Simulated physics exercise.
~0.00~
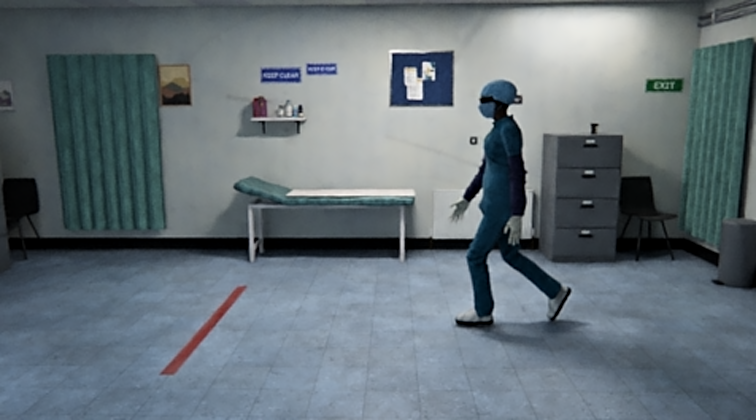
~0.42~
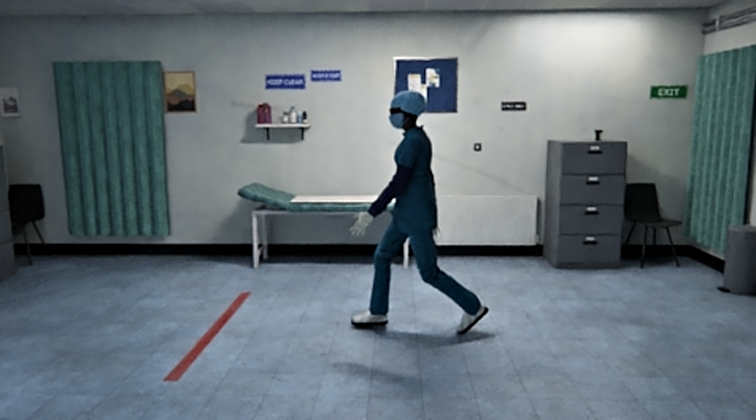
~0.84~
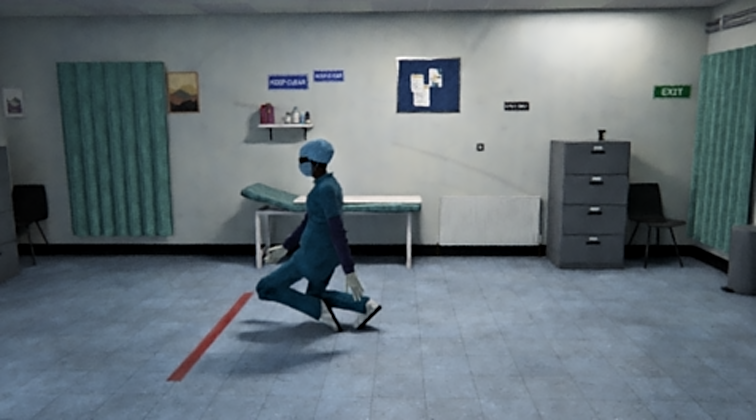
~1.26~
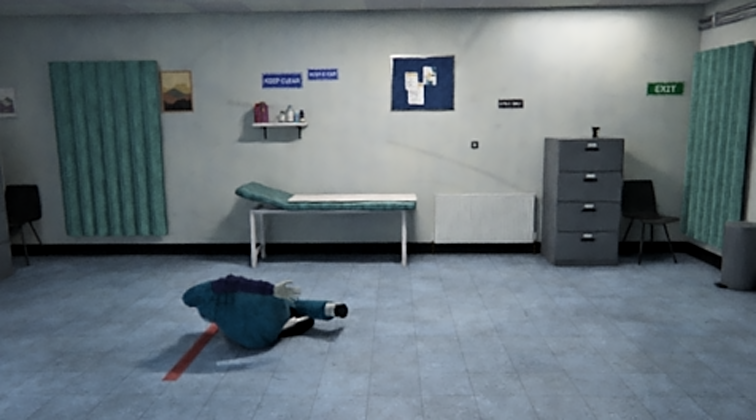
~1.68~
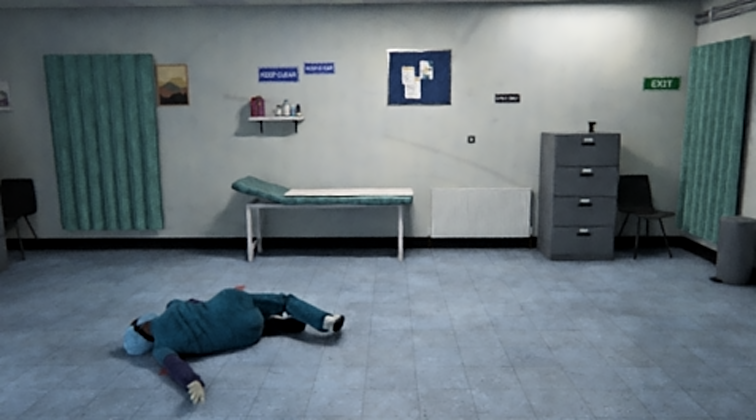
A person in teal scrubs, a cap and a mask walked left across a clinic room toward a red tape line on the floor, then buckled at the knees, toppled forward and ended up lying still, head beyond the tape and hips short of it.
